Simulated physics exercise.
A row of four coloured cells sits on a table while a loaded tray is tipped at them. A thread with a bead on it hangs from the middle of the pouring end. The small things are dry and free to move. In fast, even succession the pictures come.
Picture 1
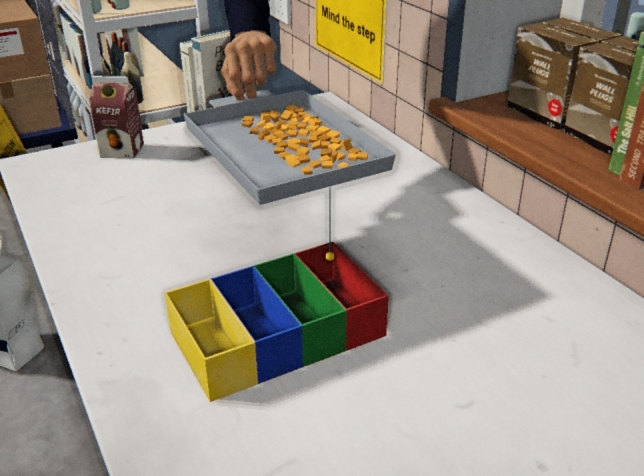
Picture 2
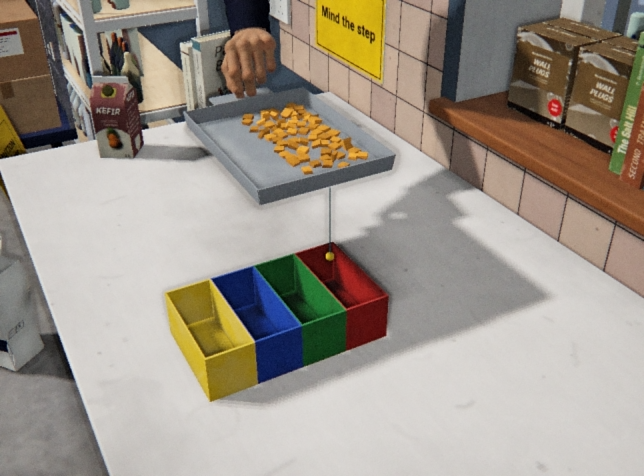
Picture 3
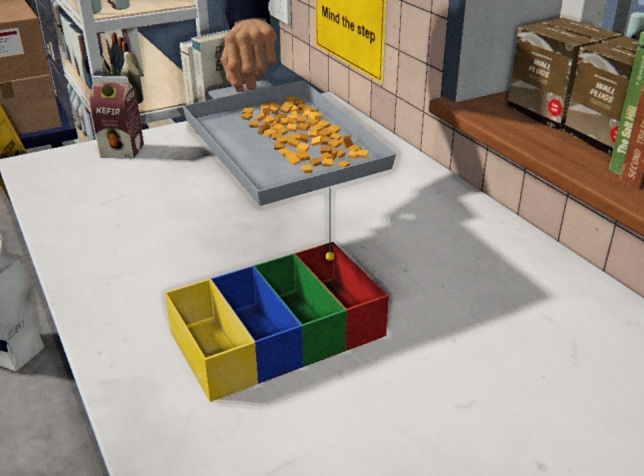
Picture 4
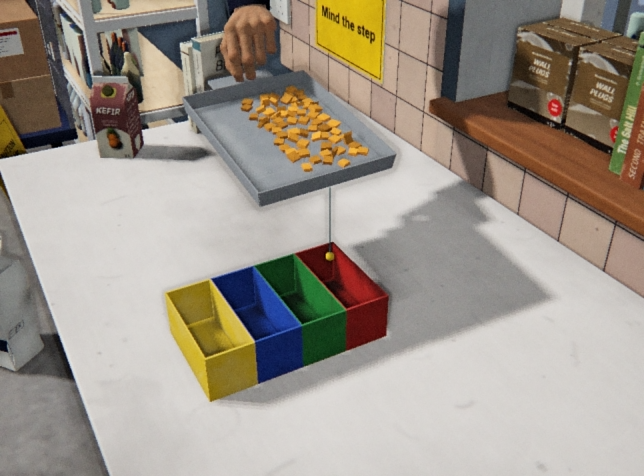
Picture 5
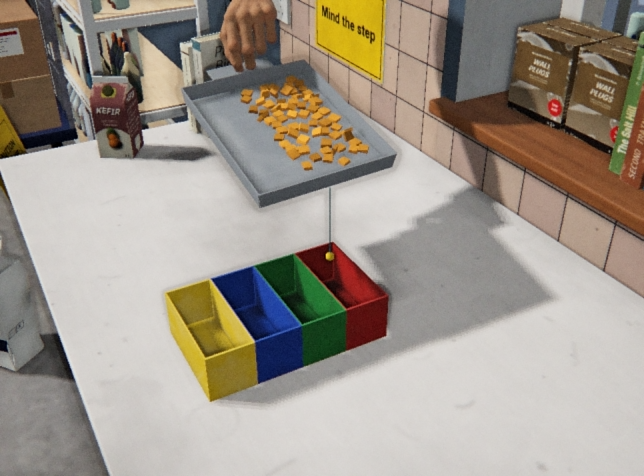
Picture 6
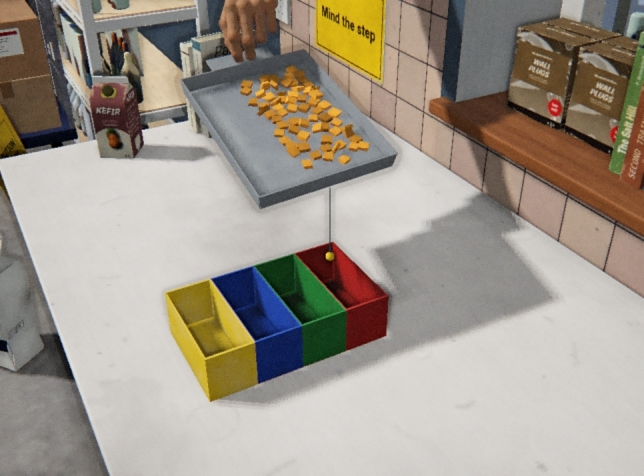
A grey tray of small orange-brown crackers, with a hand at its far edge, is seen from above over a white table in a cluttered room, near a tiled wall with a yellow sign. Below it sits a row of yellow, blue, green and red cells, left to right, under a hanging thread with a yellow bead. The tray's far end slowly rises, tilting it slightly toward its near left corner, while the camera stays still.
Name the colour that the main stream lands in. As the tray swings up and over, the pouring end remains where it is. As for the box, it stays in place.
Green.
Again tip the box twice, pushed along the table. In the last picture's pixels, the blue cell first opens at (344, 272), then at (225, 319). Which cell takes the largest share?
First that yellow cell, then the red one.
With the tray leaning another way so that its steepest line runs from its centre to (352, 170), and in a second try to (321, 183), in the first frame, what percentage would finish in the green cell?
Case one near 0 %; case two near 20 %.
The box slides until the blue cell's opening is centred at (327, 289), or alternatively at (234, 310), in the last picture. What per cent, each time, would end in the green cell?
Roughly 20% first, roughly 50% second.
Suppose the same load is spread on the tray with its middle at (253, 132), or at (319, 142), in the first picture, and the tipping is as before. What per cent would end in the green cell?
Estimate: 50 % first, 40 % second.
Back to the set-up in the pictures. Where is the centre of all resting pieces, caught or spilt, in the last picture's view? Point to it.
Around (311, 333).
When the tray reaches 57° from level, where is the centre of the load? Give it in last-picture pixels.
Near (308, 158).
Soon, tray tipped steeply; all on the tray.
A while on, tray tipped right over; nearly all on the tray; a small part in the blue cell; a stray few in the green cell.
Towards the end, tray tipped past a quarter turn; about half in the green cell; about a quarter in the red cell; about a quarter in the blue cell; a small part falling or outside the box.
Finally, tray tipped past a quarter turn; about half in the green cell; about a quarter in the red cell; about a quarter in the blue cell; none in the yellow cell; a small part outside the box.
